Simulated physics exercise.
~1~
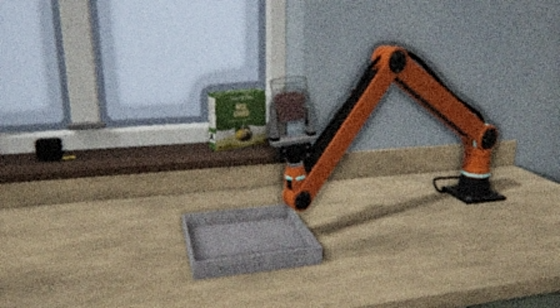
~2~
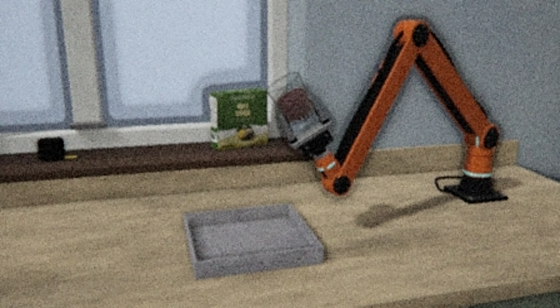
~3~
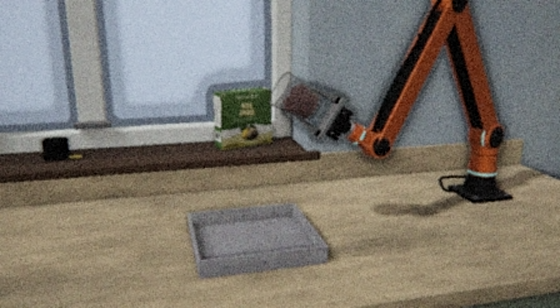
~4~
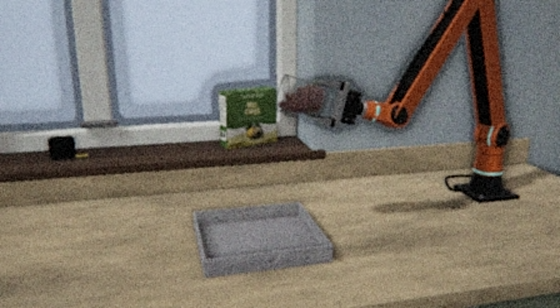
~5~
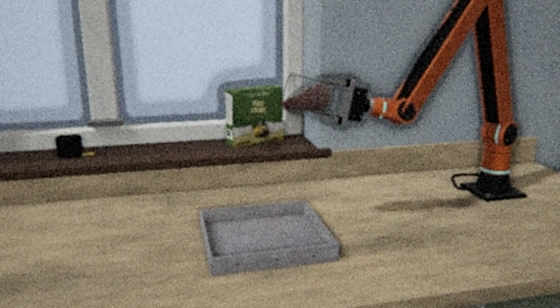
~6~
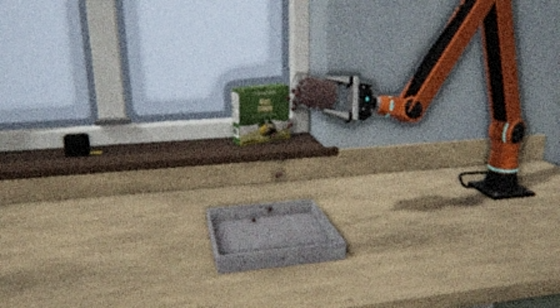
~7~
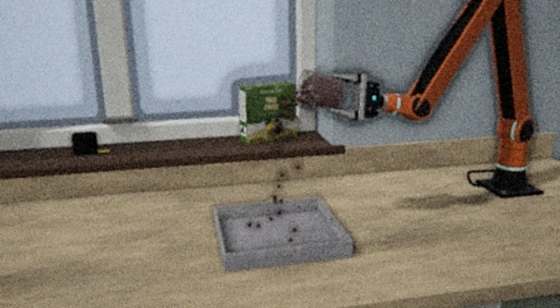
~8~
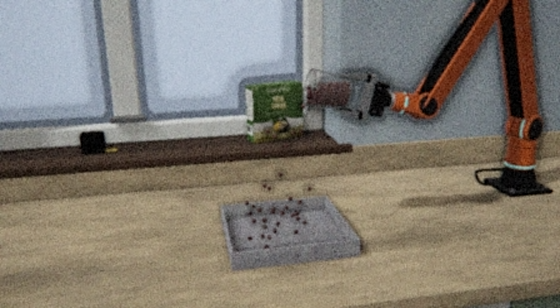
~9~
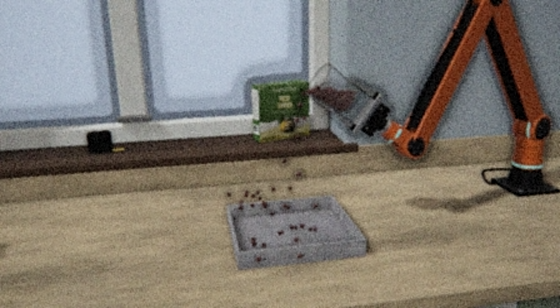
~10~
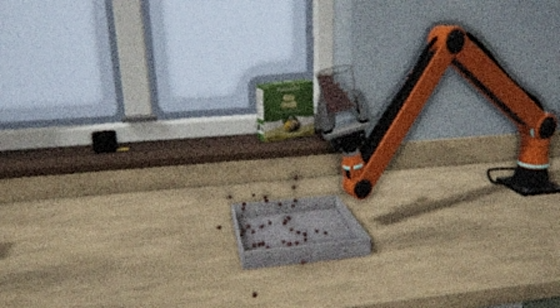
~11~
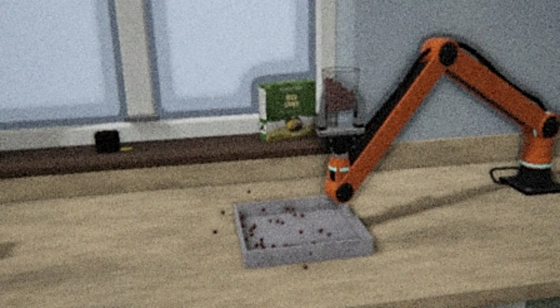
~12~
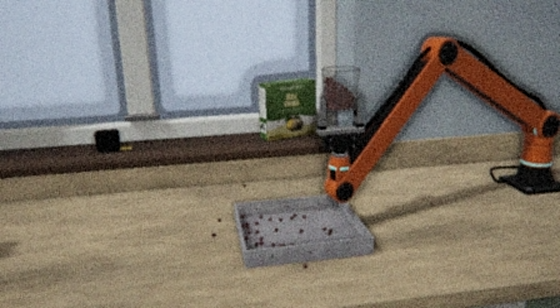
An orange robot arm lifted a clear cup of small dark beads and tipped it onto its side, spilling some toward a gray tray, then set it upright again, most beads still inside, some scattered in the tray and a few on the table.
